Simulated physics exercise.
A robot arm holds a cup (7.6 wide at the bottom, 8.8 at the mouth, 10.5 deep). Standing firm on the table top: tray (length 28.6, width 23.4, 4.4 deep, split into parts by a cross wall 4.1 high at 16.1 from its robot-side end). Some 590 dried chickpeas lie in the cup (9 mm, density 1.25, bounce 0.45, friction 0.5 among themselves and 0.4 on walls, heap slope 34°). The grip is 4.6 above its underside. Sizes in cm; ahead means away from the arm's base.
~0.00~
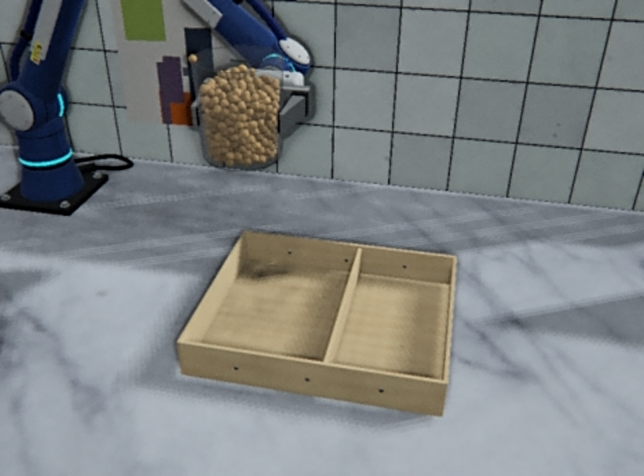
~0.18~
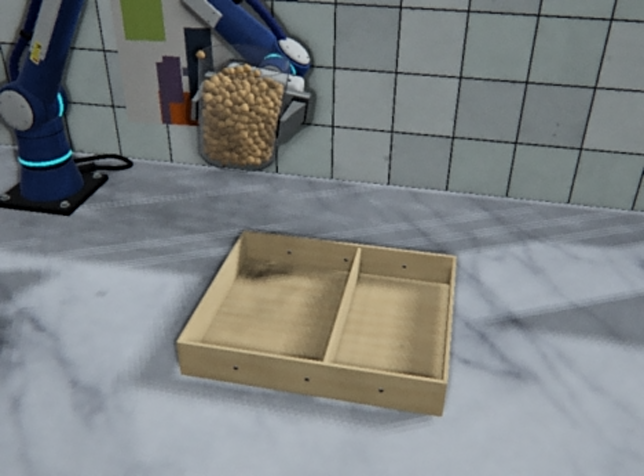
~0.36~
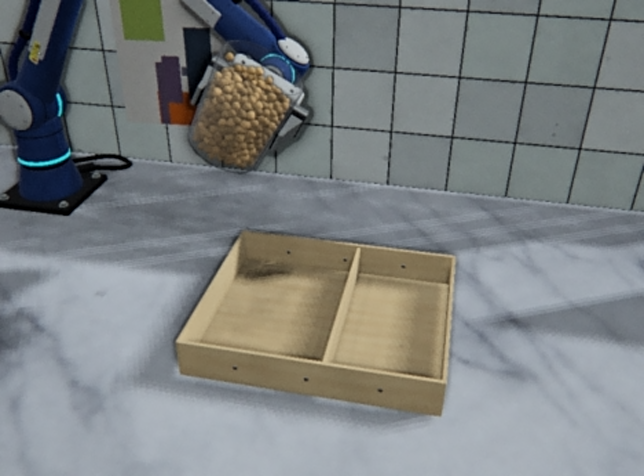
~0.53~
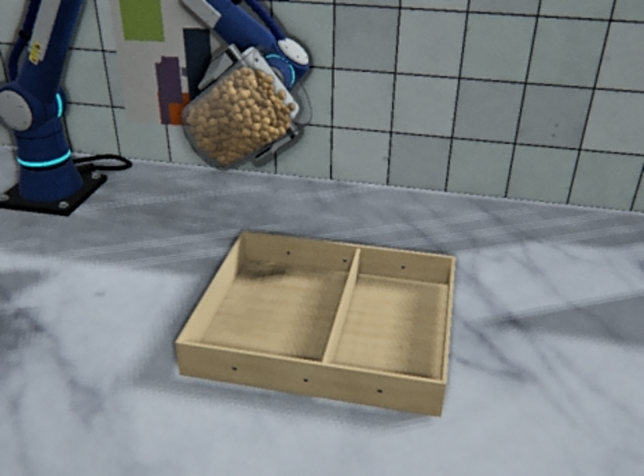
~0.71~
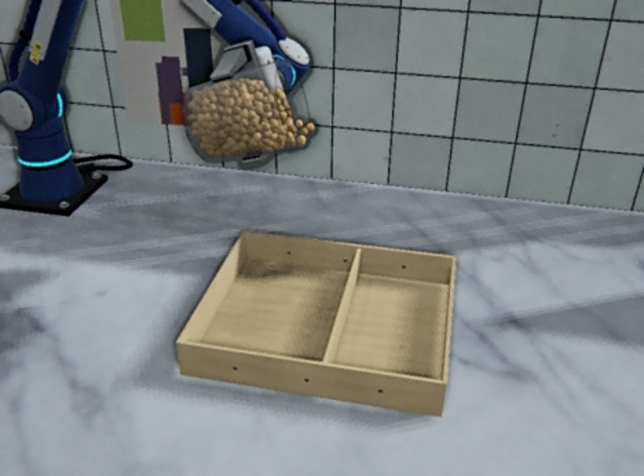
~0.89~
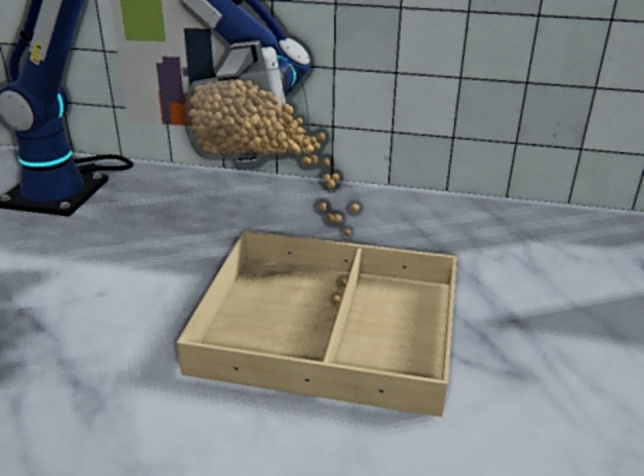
At the start, a blue robot arm holds a clear cup full of dried chickpeas level above a marble table, behind an empty, divided wooden tray. The arm tilts the cup steadily to the right until chickpeas bunch at its rim, then a few tumble out, some dropping into the tray near the divider.
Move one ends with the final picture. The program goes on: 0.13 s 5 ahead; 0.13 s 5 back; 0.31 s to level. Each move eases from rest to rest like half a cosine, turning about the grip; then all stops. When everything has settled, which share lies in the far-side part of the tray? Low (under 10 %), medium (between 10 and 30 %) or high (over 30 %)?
A high share, over 30 %, ends in the far-side part of the tray.
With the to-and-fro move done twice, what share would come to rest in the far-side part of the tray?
In that case some 55 per cent.
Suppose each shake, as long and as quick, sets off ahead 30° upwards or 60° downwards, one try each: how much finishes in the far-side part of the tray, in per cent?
Some 55 and 10 per cent.
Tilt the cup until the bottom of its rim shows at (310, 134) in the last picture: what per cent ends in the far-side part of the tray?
About 15 per cent.
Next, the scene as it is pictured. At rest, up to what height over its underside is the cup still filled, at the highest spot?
Roughly 6.0 cm.
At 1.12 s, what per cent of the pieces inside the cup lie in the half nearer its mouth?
About 80 per cent.
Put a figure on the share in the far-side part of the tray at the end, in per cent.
Roughly 40 per cent.
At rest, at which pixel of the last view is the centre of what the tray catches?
Around (396, 328).
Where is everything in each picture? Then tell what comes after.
The first picture shows the cup middle at (241, 110), level; upper third of the load around (242, 94), from x 195 to 275, top at y 60; 590 in the cup.
The second picture shows the cup middle at (241, 110), tilted 8° forward; upper third of the load around (239, 94), from x 200 to 280, top at y 55.
The third picture shows the cup middle at (242, 111), tilted 28° forward; upper third of the load around (240, 94), from x 195 to 285, top at y 55.
The fourth picture shows the cup middle at (244, 113), tilted 52° forward; upper third of the load around (242, 97), from x 190 to 290, top at y 70.
The fifth picture shows the cup middle at (246, 115), tilted 72° forward; upper third of the load around (238, 100), from x 190 to 310, top at y 85.
The sixth picture shows the cup middle at (246, 116), tilted 80° forward; upper third of the load around (232, 102), from x 195 to 355, top at y 85; 576 in the cup, 1 in the robot-side part, 1 in the far-side part, 12 in flight or on a rim.
After 1.12 s, tilted 80° forward, highest piece 29 above the table; 435 in the cup, 17 in the far-side part, 4 in the robot-side part, 134 in flight or on a rim.
After 1.35 s, tilted 24° forward, highest piece 31 above the table; 285 in the cup, 228 in the far-side part, 57 in the robot-side part, 4 on the table or floor, 16 in flight or on a rim.
After 1.66 s, level, highest piece 28 above the table; 285 in the cup, 240 in the far-side part, 58 in the robot-side part, 7 on the table or floor.
After 2.71 s, level, highest piece 28 above the table; 285 in the cup, 240 in the far-side part, 58 in the robot-side part, 7 on the table or floor.
In the end, 285 in the cup, 240 in the far-side part, 58 in the robot-side part, 7 on the table or floor. That is 41 % in the far-side part of the tray.
